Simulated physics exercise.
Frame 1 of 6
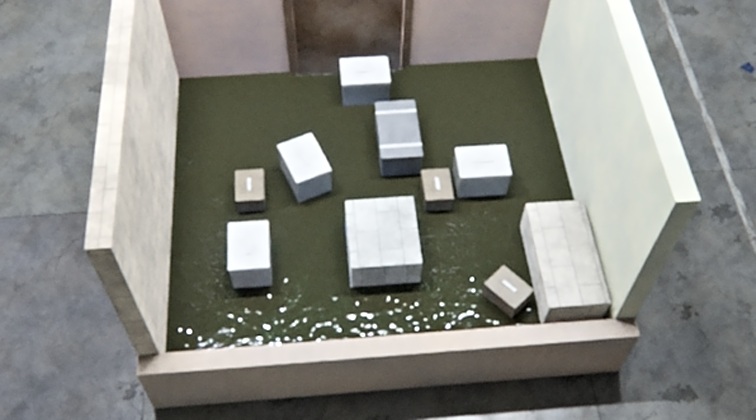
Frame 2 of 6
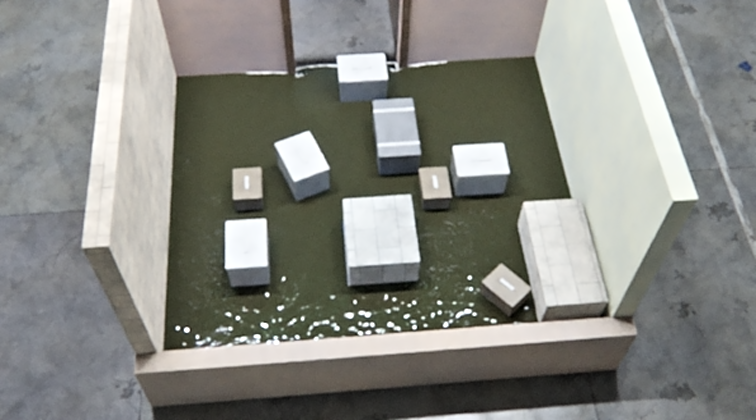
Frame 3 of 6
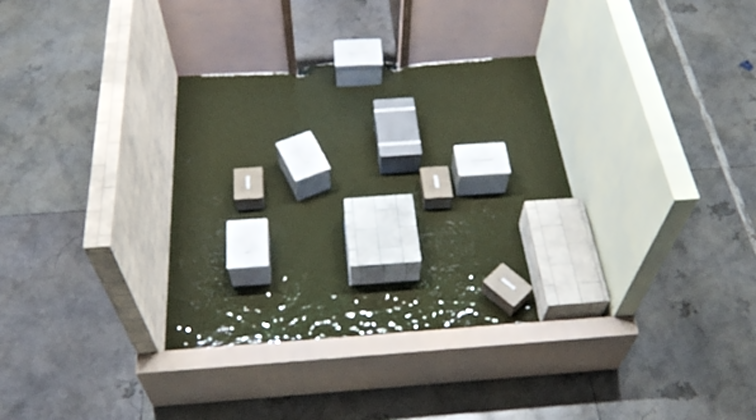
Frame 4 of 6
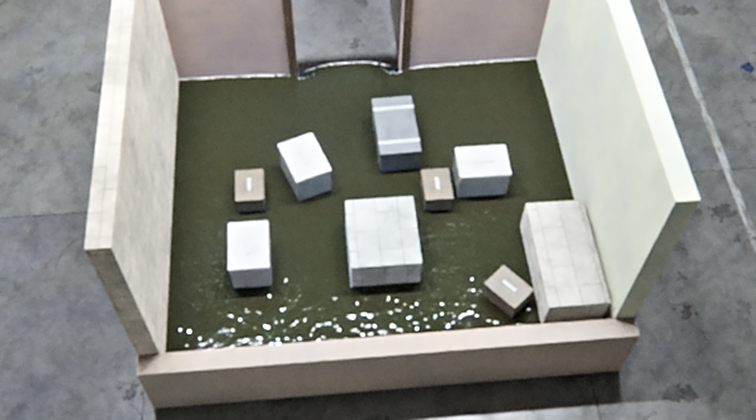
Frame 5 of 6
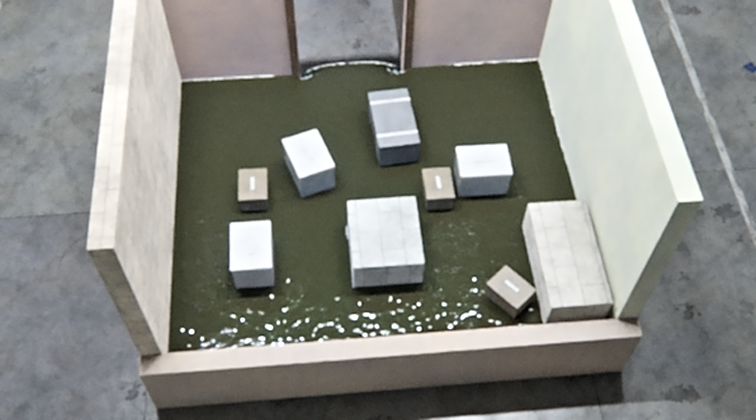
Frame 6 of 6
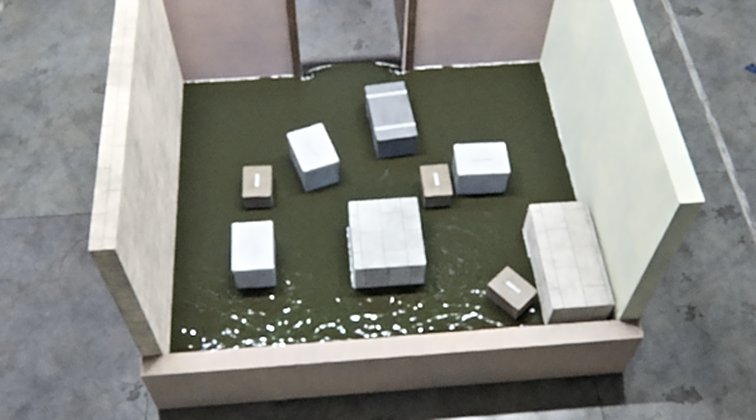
We see a walled, flooded room of scattered boxes from above as the doorway at the back opens and a white box drifts into it and out of sight, then the grey trunk and a tilted pale chest shift slightly.
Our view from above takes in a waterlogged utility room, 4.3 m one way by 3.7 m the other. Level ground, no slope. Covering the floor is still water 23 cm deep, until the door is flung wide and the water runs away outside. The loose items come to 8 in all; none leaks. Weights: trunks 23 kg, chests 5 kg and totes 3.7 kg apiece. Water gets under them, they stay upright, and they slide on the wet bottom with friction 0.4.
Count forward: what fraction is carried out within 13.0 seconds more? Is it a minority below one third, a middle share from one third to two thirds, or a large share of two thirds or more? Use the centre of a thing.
A large share.
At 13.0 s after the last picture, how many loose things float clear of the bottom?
Total: 2.
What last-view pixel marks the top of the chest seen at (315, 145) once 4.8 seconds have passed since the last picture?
Somewhere around (340, 45), I'd say.
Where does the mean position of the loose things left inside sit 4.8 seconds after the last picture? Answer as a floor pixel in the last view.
They're centred close to (373, 171).
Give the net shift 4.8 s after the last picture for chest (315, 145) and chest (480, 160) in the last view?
In that order: 200 cm, 80 cm.
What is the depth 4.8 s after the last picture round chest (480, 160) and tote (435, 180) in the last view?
First about 16 cm, second about 16 cm.
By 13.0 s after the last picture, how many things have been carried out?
6.
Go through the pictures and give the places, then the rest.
A trunk at (398, 128) floats; a chest at (304, 157) floats; about 3400 L in view; 0 of 8 have shifted, in the first frame.
A trunk at (396, 127) floats; a chest at (302, 156), afloat; 23 cm deep round most things; 1 of 8 have shifted, in the second frame.
A trunk at (397, 126), afloat; a chest at (303, 156), afloat; 23 cm deep round most things; 1 of 8 have shifted, in the third frame.
A trunk at (396, 124) floats, 8 cm from its start; a chest at (304, 157), afloat; about 3260 L in view; 2 of 8 have shifted, in the fourth frame.
A trunk at (394, 117) floats, 20 cm from its start; a chest at (308, 153), afloat, 8 cm from its start; about 3190 L in view; 3 of 8 have shifted, in the fifth frame.
A trunk at (391, 110) floats, 32 cm from its start; a chest at (313, 147), afloat, 18 cm from its start; about 3120 L in view; 6 of 8 have shifted, in the sixth frame.
Then, 1.0 s after the last picture 1 of 8 are out; 7 afloat.
Then, 4.8 s after the last picture 2 of 8 are out; 6 afloat.
Then, 9.0 s after the last picture 5 of 8 are out; 3 afloat.
Then, 13.0 s after the last picture 6 of 8 are out; 2 afloat.
